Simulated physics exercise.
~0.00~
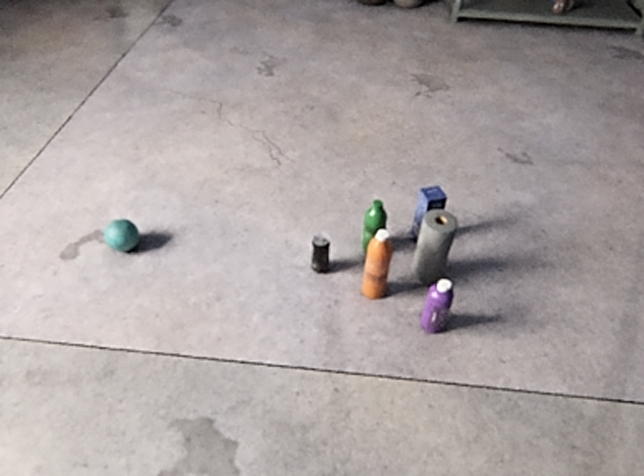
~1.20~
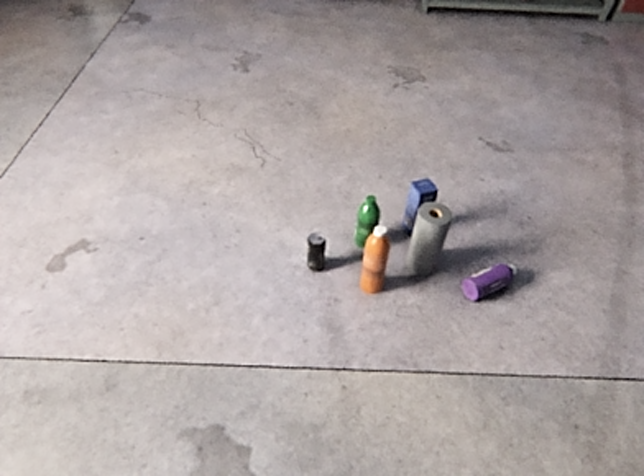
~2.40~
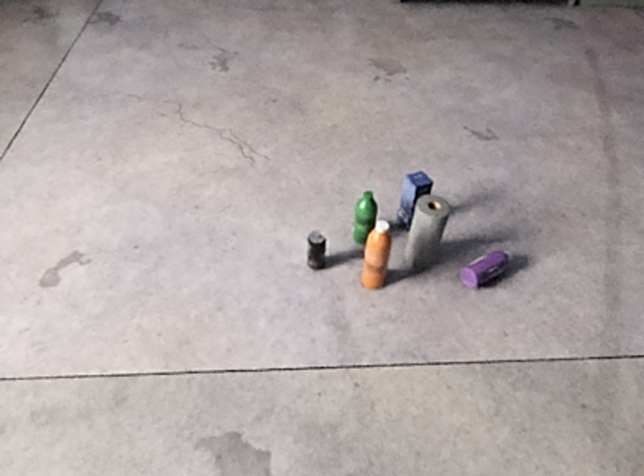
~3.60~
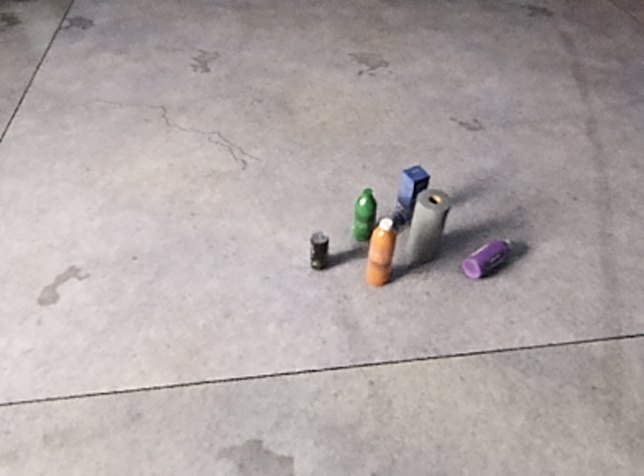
Turquoise ball on a concrete floor leaving view, the purple bottle toppling onto its side while the other five objects stay upright.
